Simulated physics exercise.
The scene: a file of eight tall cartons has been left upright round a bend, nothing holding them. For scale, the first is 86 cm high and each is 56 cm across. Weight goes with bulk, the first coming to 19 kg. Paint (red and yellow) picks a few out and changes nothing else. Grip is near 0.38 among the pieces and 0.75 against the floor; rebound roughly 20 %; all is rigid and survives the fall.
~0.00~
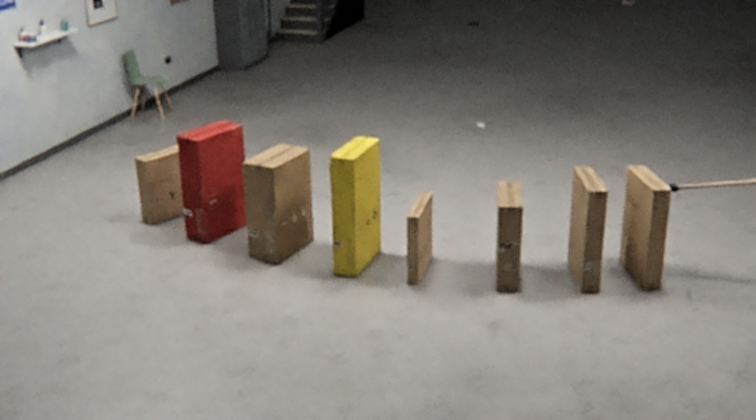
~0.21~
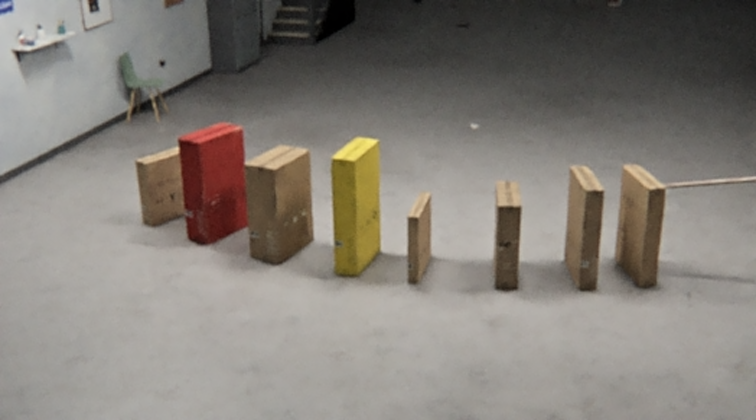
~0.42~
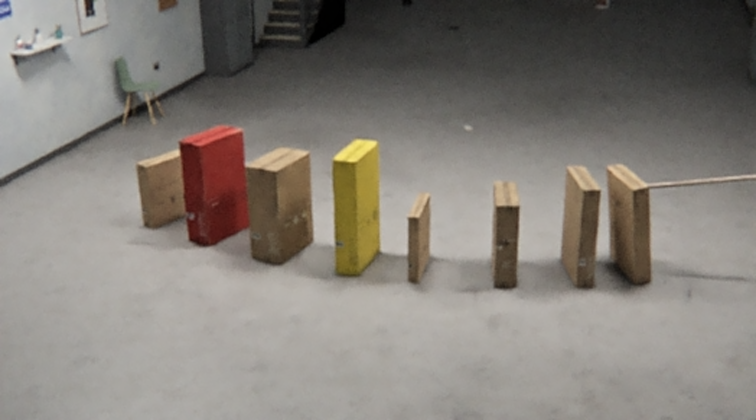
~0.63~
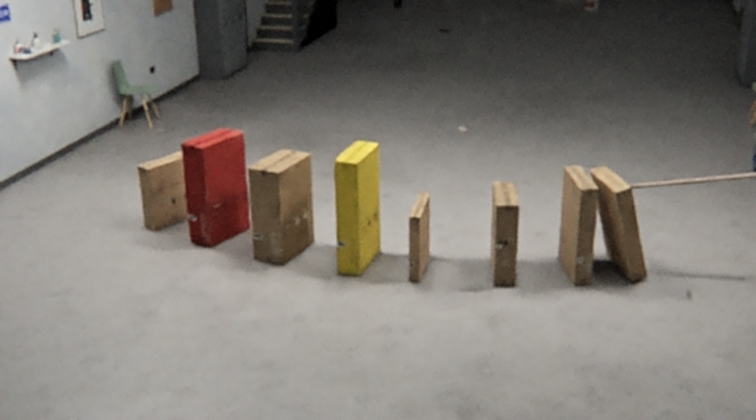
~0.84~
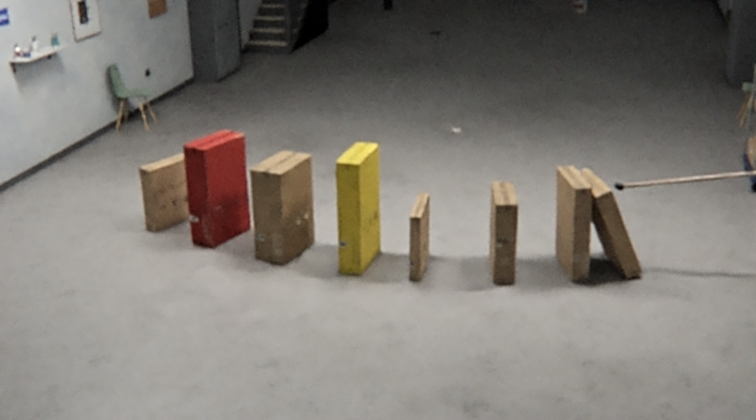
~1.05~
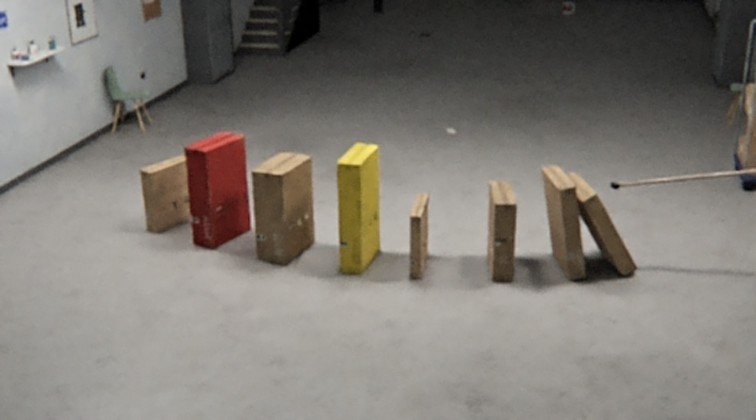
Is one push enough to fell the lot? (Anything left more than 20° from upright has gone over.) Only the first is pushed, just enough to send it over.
Outcome: Not all go over.
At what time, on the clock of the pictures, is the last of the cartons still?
Around 2.5 s.
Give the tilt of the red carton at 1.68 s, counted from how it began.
About 0°.
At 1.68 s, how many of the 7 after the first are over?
2 by then.
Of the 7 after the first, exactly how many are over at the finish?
The count is 4.
After 1.32 s, 1 of the 7 other cartons over.
After 1.68 s, 2 of the 7 other cartons over.
After 2.06 s, 3 of the 7 other cartons over; yellow carton 5° from how it stood.
In the end (2.9 s), 4 of the 7 other cartons over; yellow carton 22° from how it stood; red carton unmoved. Three left standing. From the last view, middles, yellow carton near (331, 207), red carton near (219, 190).
